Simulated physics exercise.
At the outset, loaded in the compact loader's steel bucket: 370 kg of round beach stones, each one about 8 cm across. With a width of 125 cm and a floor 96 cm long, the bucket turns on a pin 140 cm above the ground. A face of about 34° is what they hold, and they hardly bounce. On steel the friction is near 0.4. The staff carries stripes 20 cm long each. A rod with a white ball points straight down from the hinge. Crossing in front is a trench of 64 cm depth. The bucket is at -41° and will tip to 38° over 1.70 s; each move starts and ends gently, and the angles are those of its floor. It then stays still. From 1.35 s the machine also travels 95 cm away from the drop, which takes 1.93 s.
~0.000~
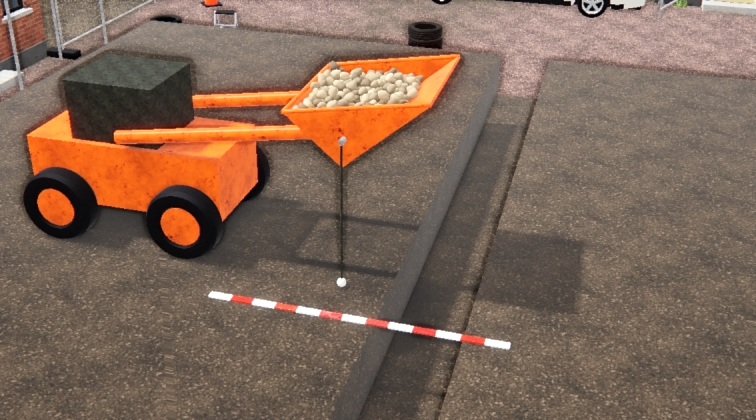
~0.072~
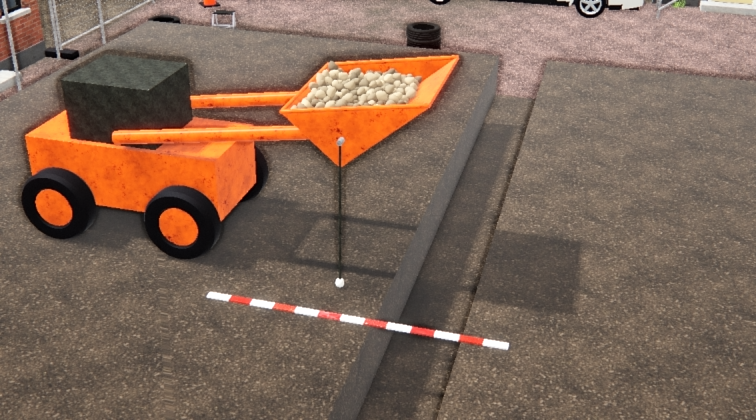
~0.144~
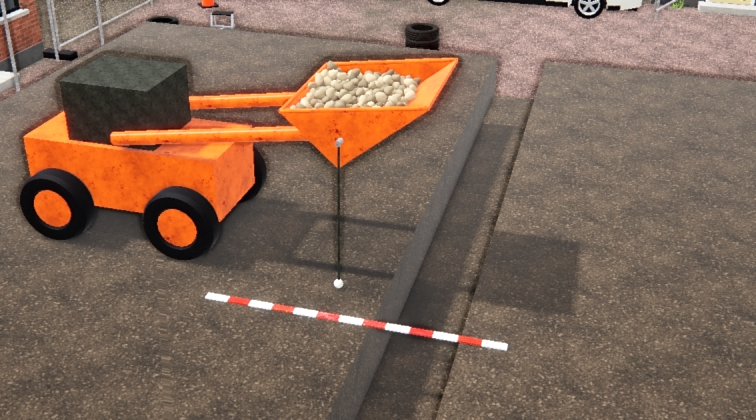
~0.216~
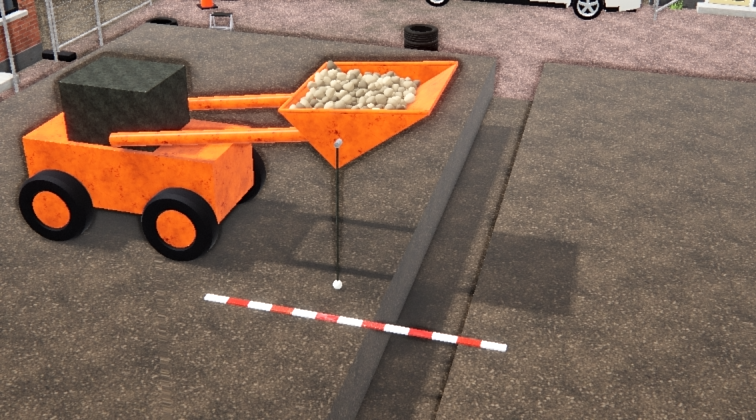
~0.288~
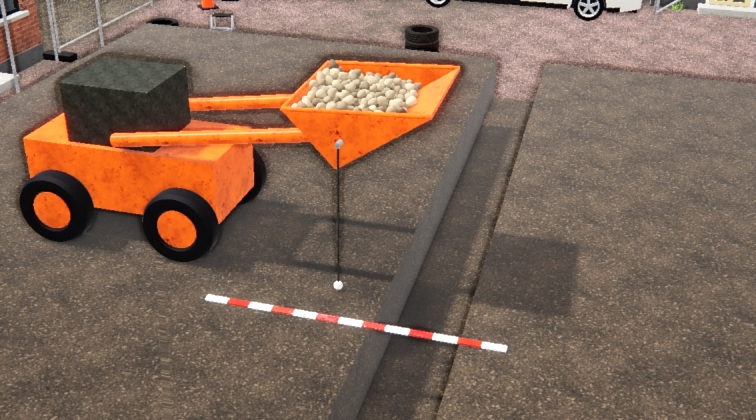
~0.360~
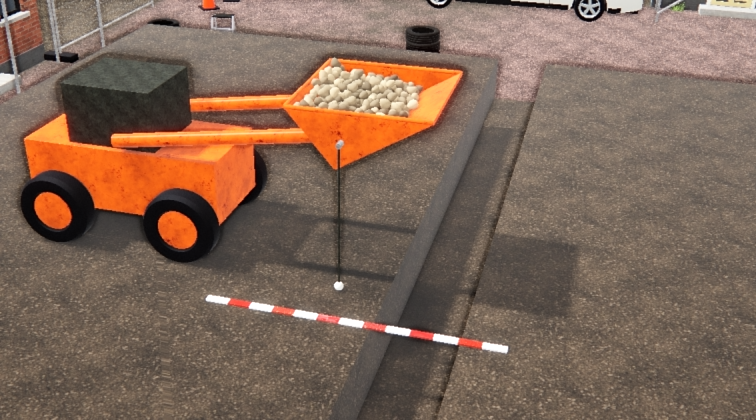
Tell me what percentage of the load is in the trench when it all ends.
I would put it at 100 %.
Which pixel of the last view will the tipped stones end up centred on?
Resting centre: About (449, 315).
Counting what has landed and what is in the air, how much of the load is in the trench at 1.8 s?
70 per cent, give or take.
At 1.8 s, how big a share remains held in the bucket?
I'd say it's holding near 30 per cent.
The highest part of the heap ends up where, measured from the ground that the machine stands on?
About 8 cm higher than the ground.
After 1.3 s the floor is at 25°; 100 % in the bucket; the foremost stones are at (424, 176).
After 1.8 s the floor is at 38°; 30 % in the bucket, 1 % short of the trench, 69 % in the trench; the foremost stones are at (476, 288).
After 3.7 s the floor is at 38°; 0 % in the bucket, 98 % in the trench, 2 % past the trench; the foremost stones are at (550, 280).
After 6.4 s the floor is at 38°; 0 % in the bucket, 98 % in the trench, 2 % past the trench; the foremost stones are at (550, 280).
